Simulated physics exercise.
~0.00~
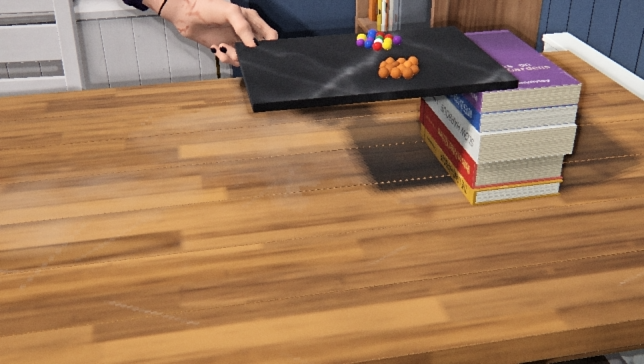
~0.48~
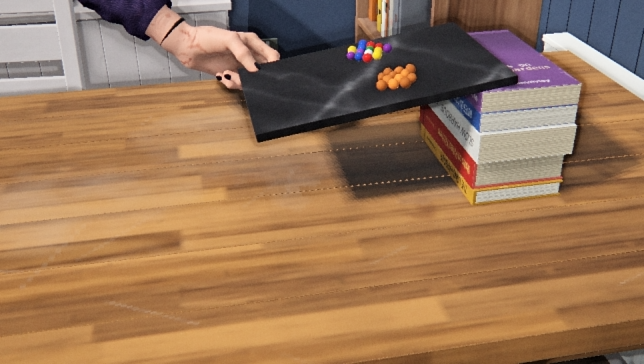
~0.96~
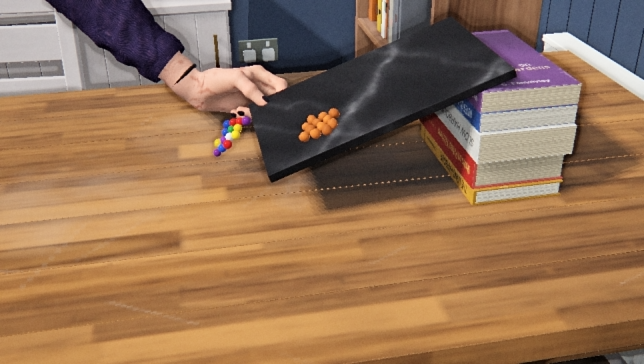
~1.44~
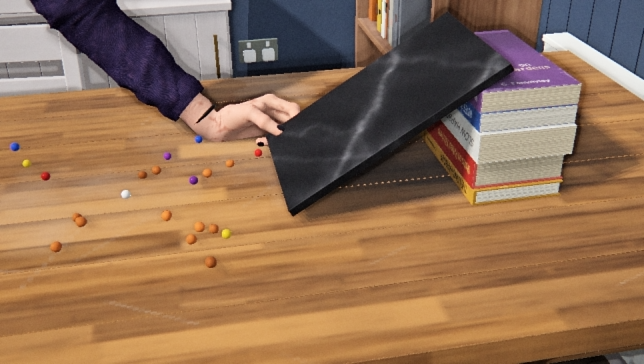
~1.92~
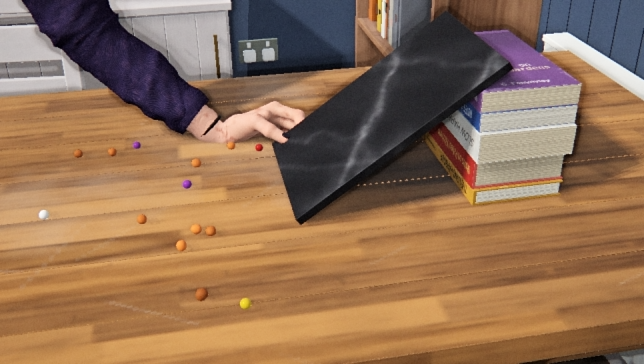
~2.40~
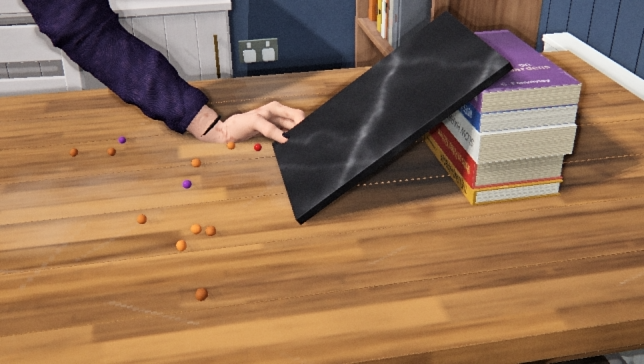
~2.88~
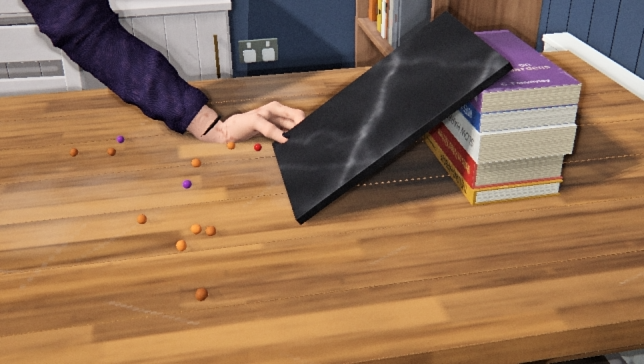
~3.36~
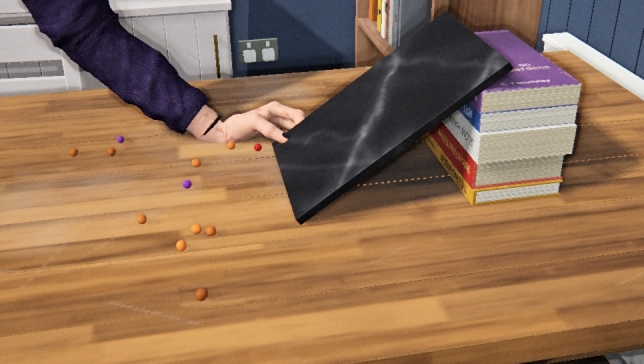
On a wooden kitchen worktop, seen from slightly above, a black marbled board rests at its right end on a stack of books with a purple one on top. A hand in a dark purple sleeve holds up the left end, and a cluster of orange balls sits in front of a multicoloured cluster. The hand lowers the left end, and the multicoloured balls slide off first, with the orange ones following. Both groups scatter leftward across the wood. Finally the board leans still, most orange balls lie spread nearby, and only a few coloured ones remain in view.
